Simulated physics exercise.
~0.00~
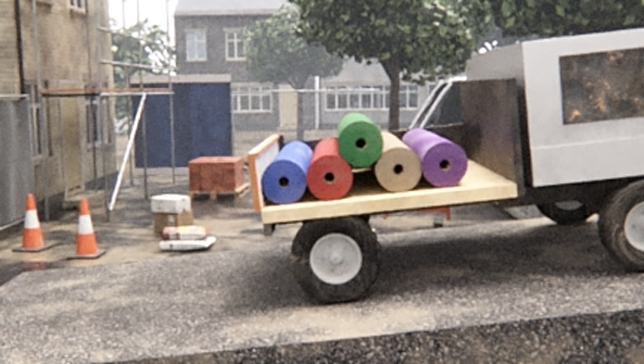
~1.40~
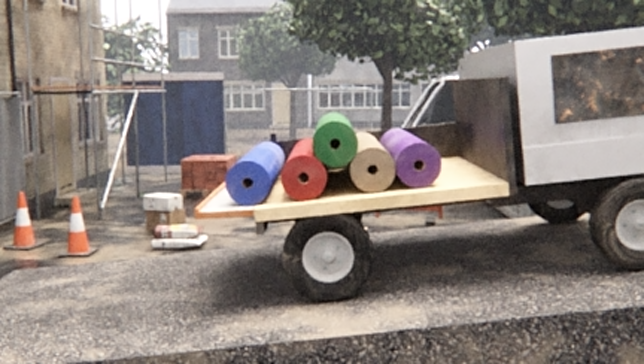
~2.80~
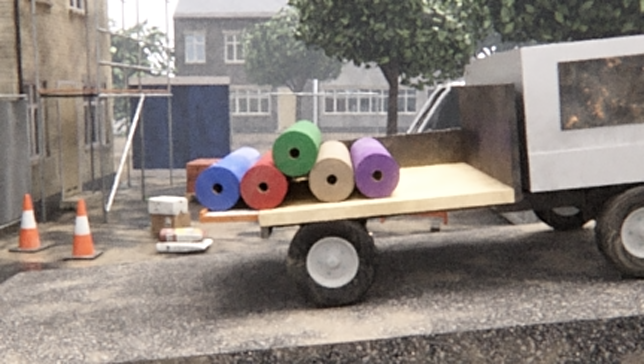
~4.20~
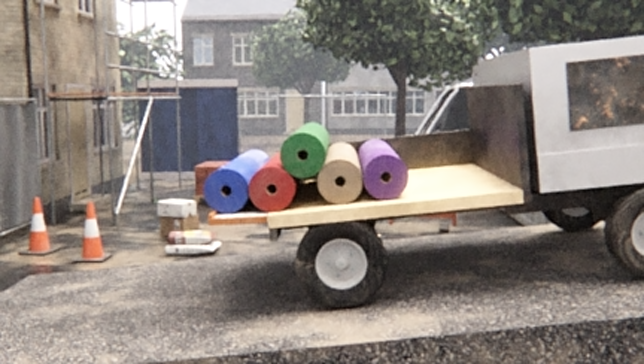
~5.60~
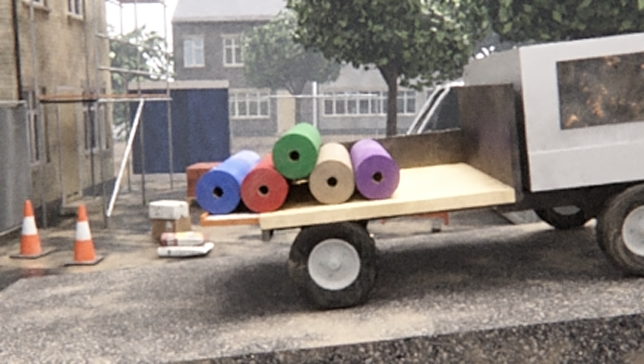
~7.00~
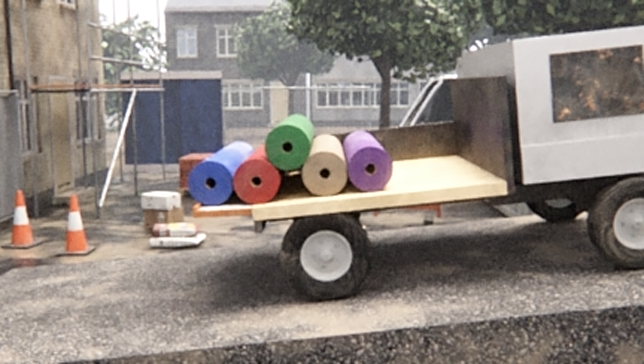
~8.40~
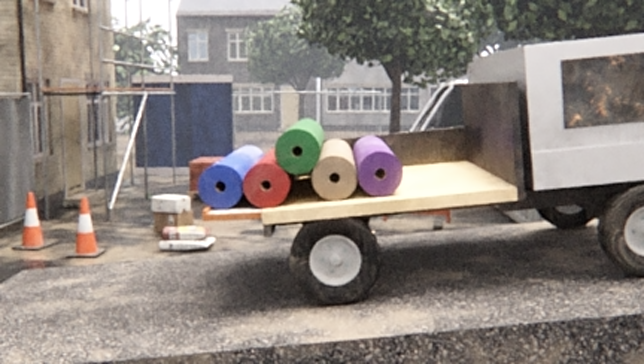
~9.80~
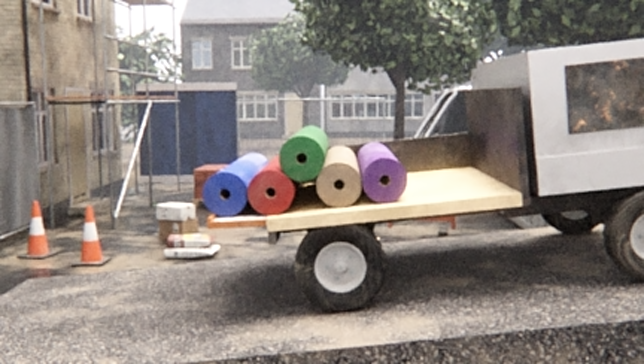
Five coloured rolls shifting left along a parked pickup's bed as its tailgate drops, then resting stacked with blue on the gate.
